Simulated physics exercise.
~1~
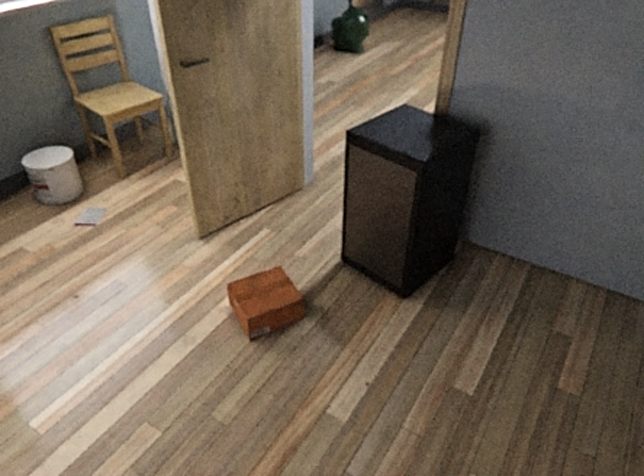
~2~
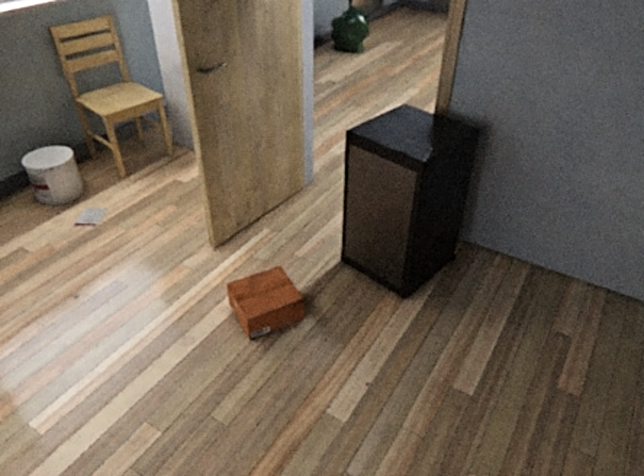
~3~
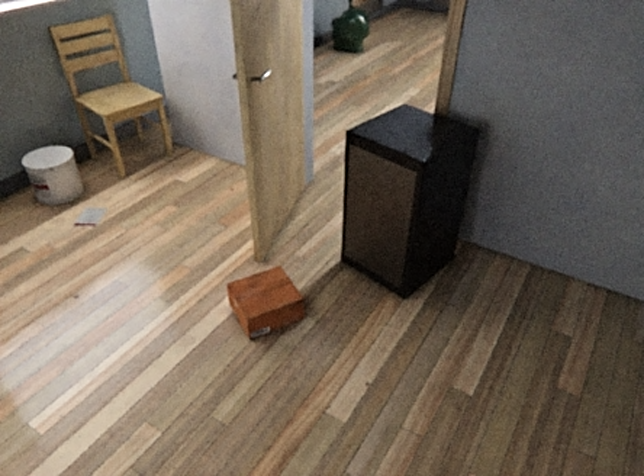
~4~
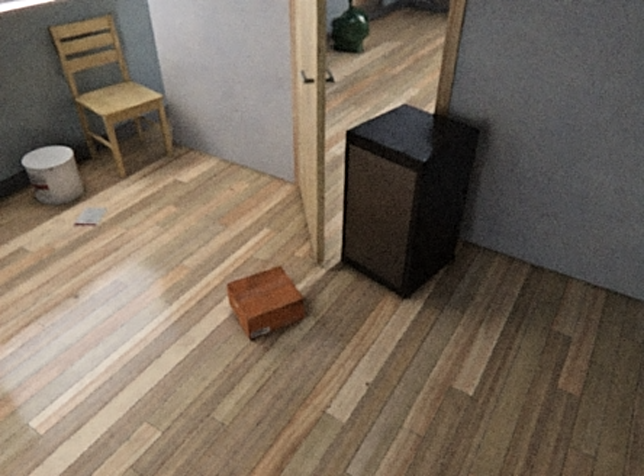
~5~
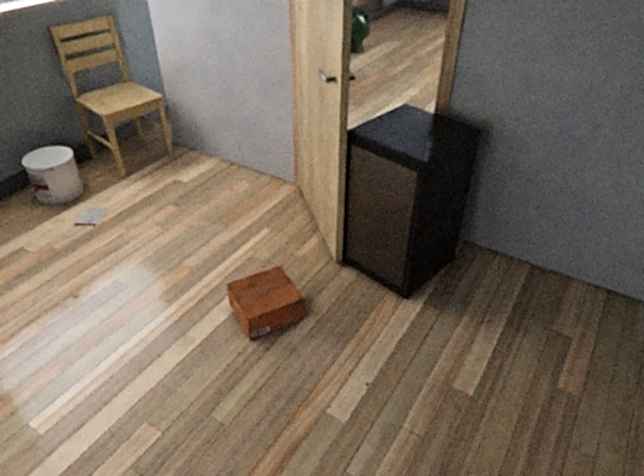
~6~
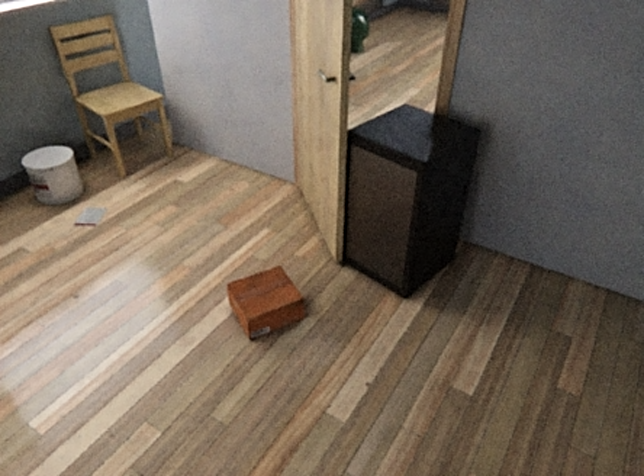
Wooden door swinging partway closed past an orange box and stopping against a black box-shaped appliance, still ajar.
